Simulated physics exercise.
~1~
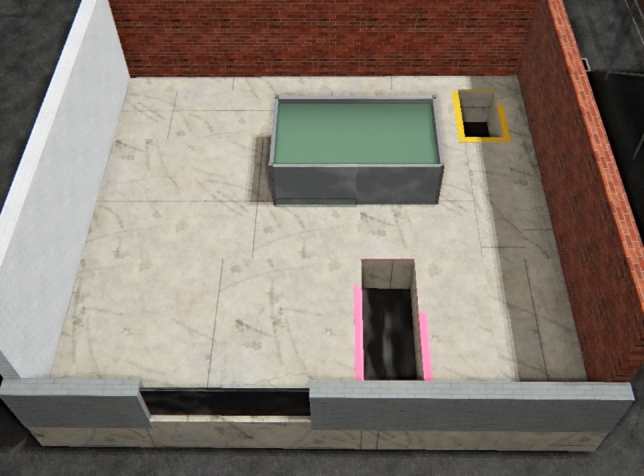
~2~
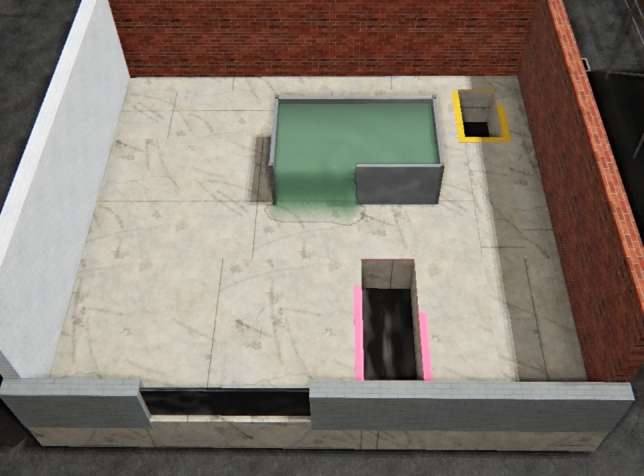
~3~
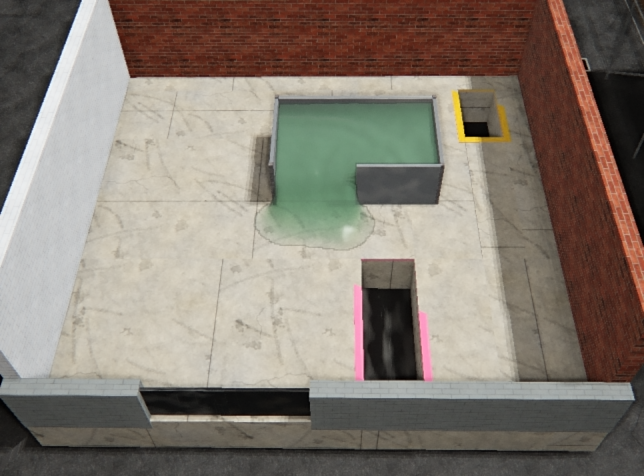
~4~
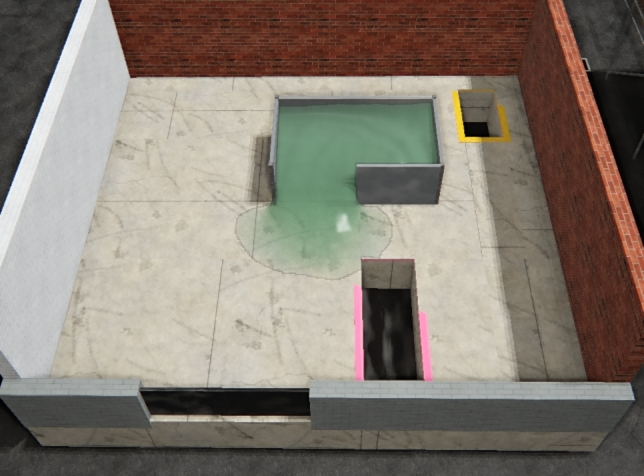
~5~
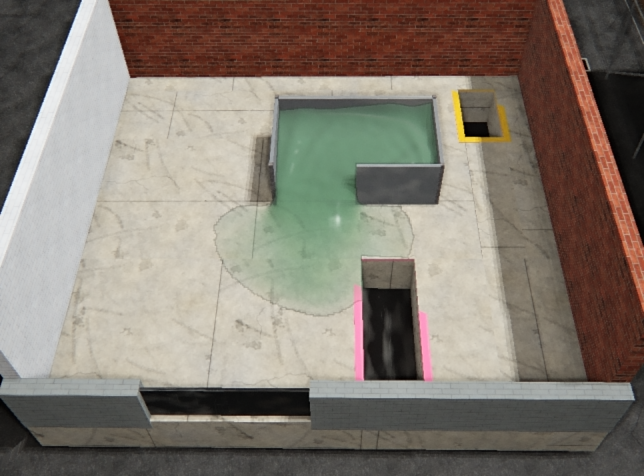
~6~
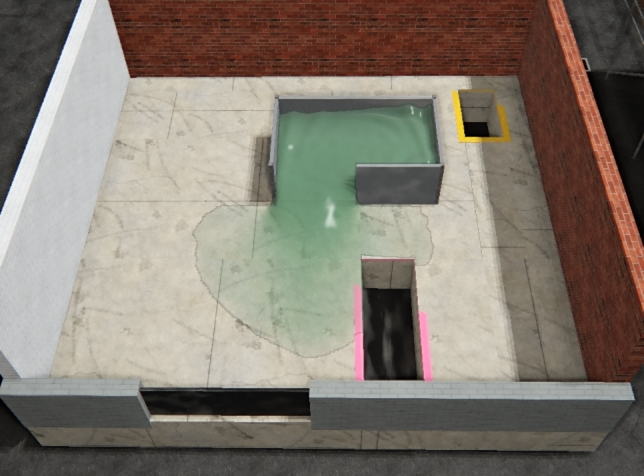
Green water poured out through a gap in the front wall of a raised tank and spread in a widening puddle across the concrete slab, reaching the edge of the pink-marked pit.
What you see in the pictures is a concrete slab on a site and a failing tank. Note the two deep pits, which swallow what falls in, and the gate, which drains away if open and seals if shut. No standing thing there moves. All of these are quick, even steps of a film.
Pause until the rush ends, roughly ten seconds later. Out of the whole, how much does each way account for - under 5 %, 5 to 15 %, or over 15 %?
By the end, the gate accounts for under 5 %; the yellow pit accounts for under 5 %; the pink pit accounts for over 15 %.
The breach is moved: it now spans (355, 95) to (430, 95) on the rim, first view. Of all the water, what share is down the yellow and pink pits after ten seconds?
For yellow it's about 40 per cent, and for pink about 6 per cent.
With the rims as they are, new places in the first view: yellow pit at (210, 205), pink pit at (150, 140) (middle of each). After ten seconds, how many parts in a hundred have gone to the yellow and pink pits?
Per cent by pit - yellow: 8 / pink: 15.
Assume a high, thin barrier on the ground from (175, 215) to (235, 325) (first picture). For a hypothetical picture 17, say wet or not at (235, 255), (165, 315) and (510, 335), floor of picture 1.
Going one after another, I'd say reached by the flood, then kept clear of the flood, then kept clear of the flood.
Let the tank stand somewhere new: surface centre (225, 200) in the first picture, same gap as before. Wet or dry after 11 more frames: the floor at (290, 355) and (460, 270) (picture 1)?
Taking the two spots in the order asked: The first is waterlogged and the second is left untouched.
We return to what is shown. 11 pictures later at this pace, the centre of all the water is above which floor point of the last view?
My reading is close to (295, 248).
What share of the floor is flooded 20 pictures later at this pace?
About 35 per cent.
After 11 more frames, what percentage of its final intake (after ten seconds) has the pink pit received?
Working it through, I arrive at 25 %.
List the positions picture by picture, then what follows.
The first frame shows the water tank at (356, 133) is whole and still.
In the second frame, the front is at (269, 208), out from the gap at (316, 188).
In the third frame, the front is at (356, 242), out from the gap at (316, 191).
In the fourth frame, the front is at (333, 276), out from the gap at (316, 192).
In the fifth frame, the front is at (333, 308), out from the gap at (316, 193).
In the sixth frame, the front is at (304, 351), out from the gap at (316, 193).
A moment on, water covers 25 % of the floor; the gate 0 %, the yellow pit 0 %, the pink pit 4 %.
Next, water covers 35 % of the floor; the gate 0 %, the yellow pit 0 %, the pink pit 9 %.
Then, water covers 35 % of the floor; the gate 0 %, the yellow pit 0 %, the pink pit 17 %.
Later, water covers 70 % of the floor; the gate 0 %, the yellow pit 0 %, the pink pit 26 %.
In the end, water covers 75 % of the floor; the gate 0 %, the yellow pit 1 %, the pink pit 35 %.
